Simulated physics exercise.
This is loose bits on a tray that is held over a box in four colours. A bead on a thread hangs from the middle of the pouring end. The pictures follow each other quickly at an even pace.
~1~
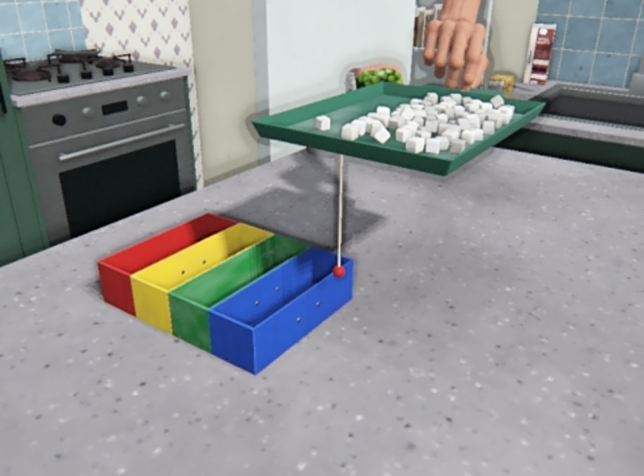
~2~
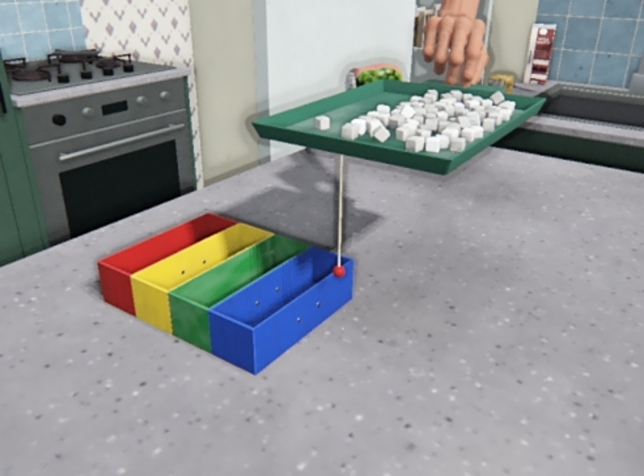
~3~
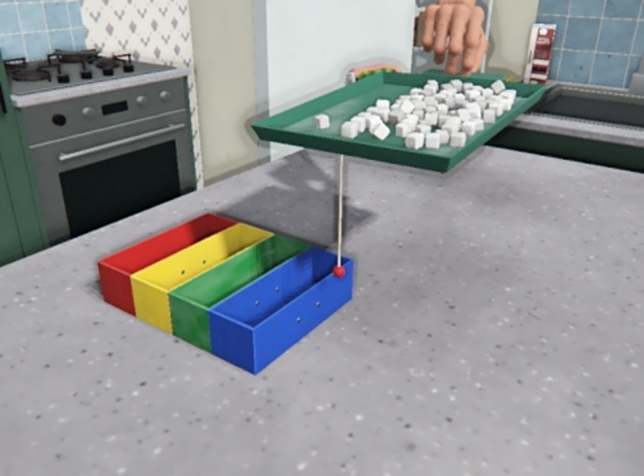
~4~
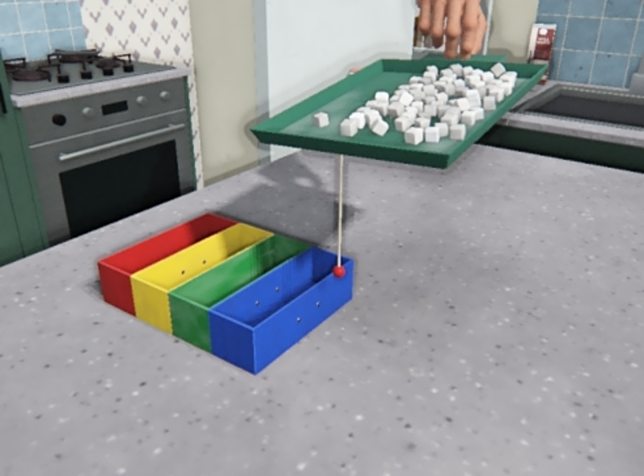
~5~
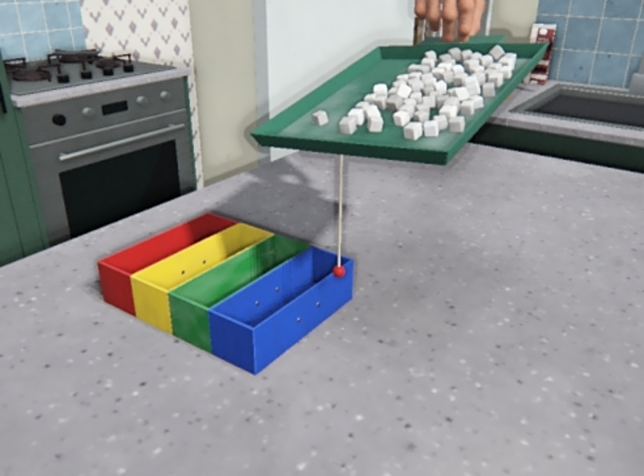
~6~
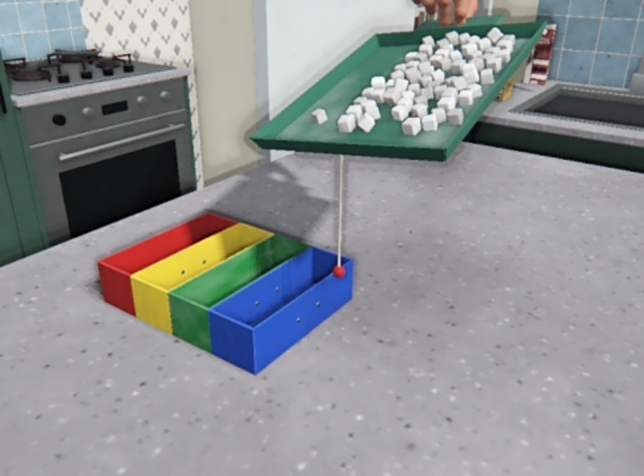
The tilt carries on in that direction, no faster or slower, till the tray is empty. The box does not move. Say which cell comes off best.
The green cell gets the most.
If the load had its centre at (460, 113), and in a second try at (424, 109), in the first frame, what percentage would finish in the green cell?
In turn 50 and 40 in a hundred.
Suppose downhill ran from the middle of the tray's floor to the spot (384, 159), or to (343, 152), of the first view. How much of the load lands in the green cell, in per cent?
About 0 and 10 per cent.
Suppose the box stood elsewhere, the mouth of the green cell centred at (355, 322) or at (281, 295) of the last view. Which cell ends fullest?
First red, then the cell in yellow.
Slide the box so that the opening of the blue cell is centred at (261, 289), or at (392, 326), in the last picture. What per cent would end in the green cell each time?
In turn 40 and 10 in a hundred.
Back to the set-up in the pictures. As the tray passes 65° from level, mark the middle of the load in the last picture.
Close to (313, 124).
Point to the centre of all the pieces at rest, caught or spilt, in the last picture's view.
Roughly at (248, 310).
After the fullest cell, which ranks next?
It is the cell in blue.
Soon, tray tipped steeply; most on the tray; a stray few in the green cell; a small part falling or outside the box.
A while on, tray tipped past a quarter turn; a stray few on the tray; about half in the green cell; about a quarter in the blue cell; a stray few in the yellow cell; a stray few in the red cell; about a quarter falling or outside the box.
Towards the end, tray tipped past a quarter turn; about half in the green cell; about a third in the blue cell; a stray few in the yellow cell; a stray few in the red cell; a small part falling or outside the box.
Finally, tray tipped past a quarter turn; about half in the green cell; about a third in the blue cell; a stray few in the yellow cell; a stray few in the red cell; a small part outside the box.
